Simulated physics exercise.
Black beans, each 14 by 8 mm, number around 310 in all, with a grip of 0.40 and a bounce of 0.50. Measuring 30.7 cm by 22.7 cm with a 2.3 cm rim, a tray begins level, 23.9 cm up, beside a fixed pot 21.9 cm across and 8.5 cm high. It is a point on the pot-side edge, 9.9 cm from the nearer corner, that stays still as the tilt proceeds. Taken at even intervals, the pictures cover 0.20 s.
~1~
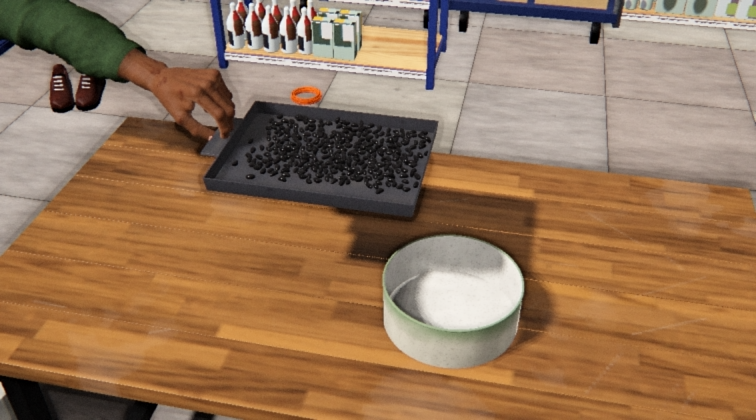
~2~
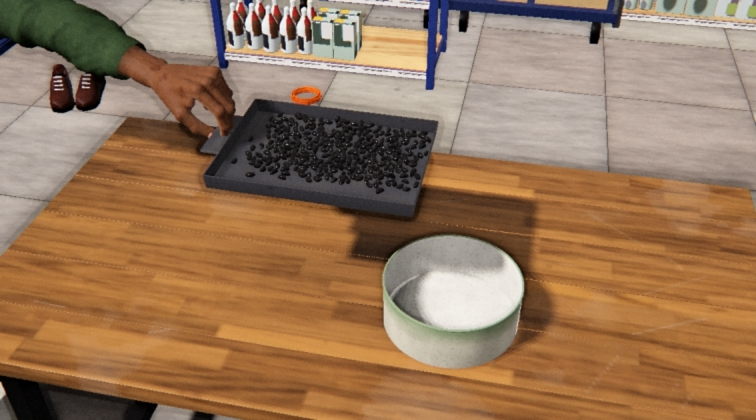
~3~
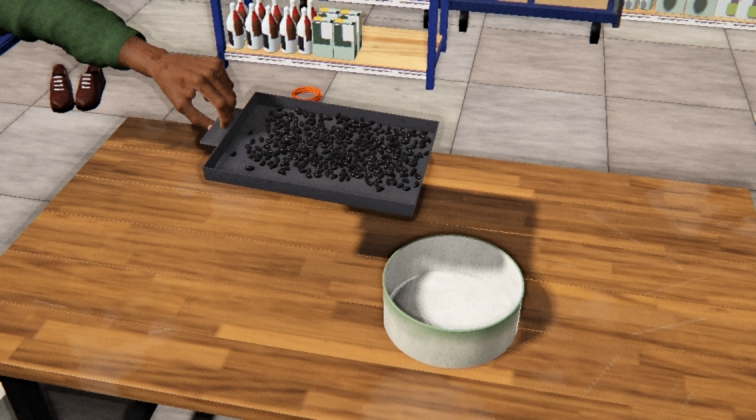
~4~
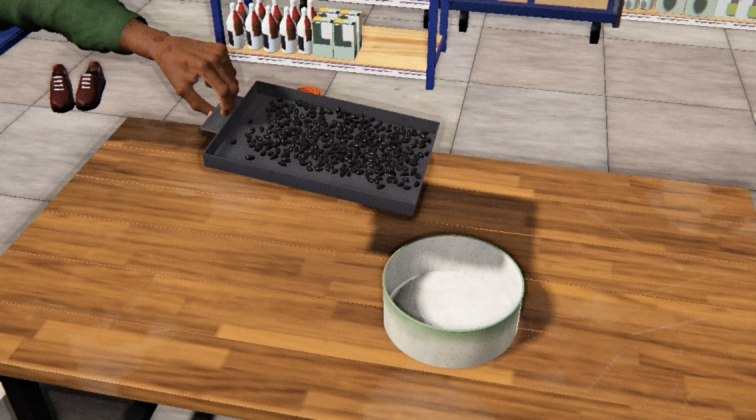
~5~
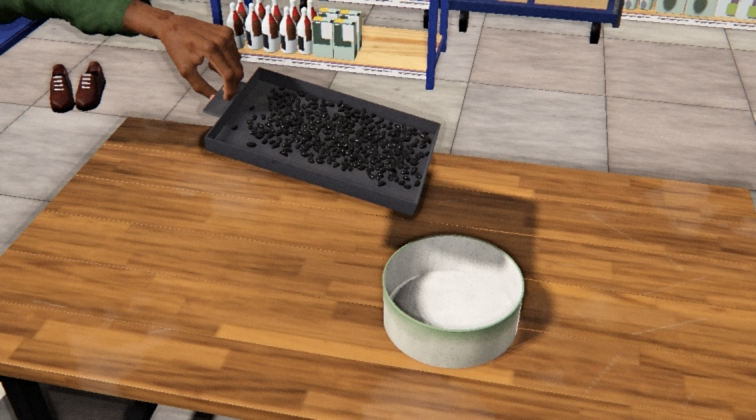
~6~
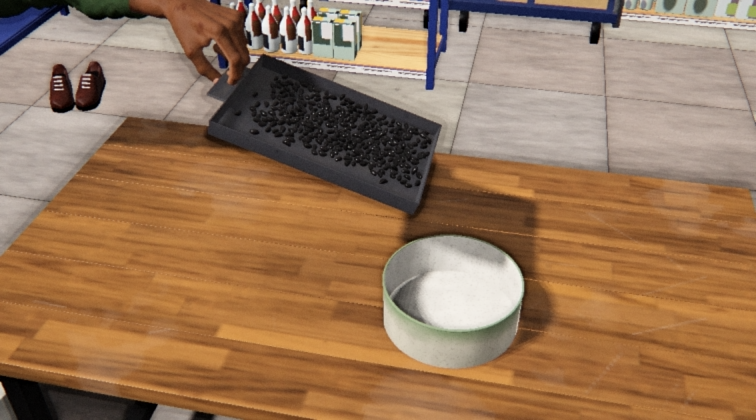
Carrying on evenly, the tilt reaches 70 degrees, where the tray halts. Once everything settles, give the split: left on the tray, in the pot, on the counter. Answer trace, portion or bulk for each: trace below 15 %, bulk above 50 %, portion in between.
Tray: Portion. Pot: Portion. Counter: Portion.
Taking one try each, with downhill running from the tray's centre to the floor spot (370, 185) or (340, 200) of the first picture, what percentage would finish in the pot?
Around 70 % for the first direction, around 25 % for the second.
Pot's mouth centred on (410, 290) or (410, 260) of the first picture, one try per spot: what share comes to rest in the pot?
Spot one: Some 5 per cent; spot two: Some 10 per cent.
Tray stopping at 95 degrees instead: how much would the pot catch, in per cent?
In that case some 35 per cent.
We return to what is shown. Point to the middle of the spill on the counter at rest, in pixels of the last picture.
About (520, 255).
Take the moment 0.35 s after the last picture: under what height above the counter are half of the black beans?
Roughly 30 cm above the counter.
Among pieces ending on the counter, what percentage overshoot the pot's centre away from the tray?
Estimate: Roughly 90 per cent of the pieces.
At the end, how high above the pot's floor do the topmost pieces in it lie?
I'd say near 1.0 centimetres.
Then, 0.21 s after the last picture, tilt 45 degrees; the tray holds 100 %, the pot 0 %.
Then, 0.35 s after the last picture, tilt 63 degrees; the tray holds 100 %, the pot 0 %.
Then, 0.61 s after the last picture, tilt 70 degrees; the tray holds 40 %, the pot 10 %.
In the end, tray 35 %, pot 25 %, counter 40 %.
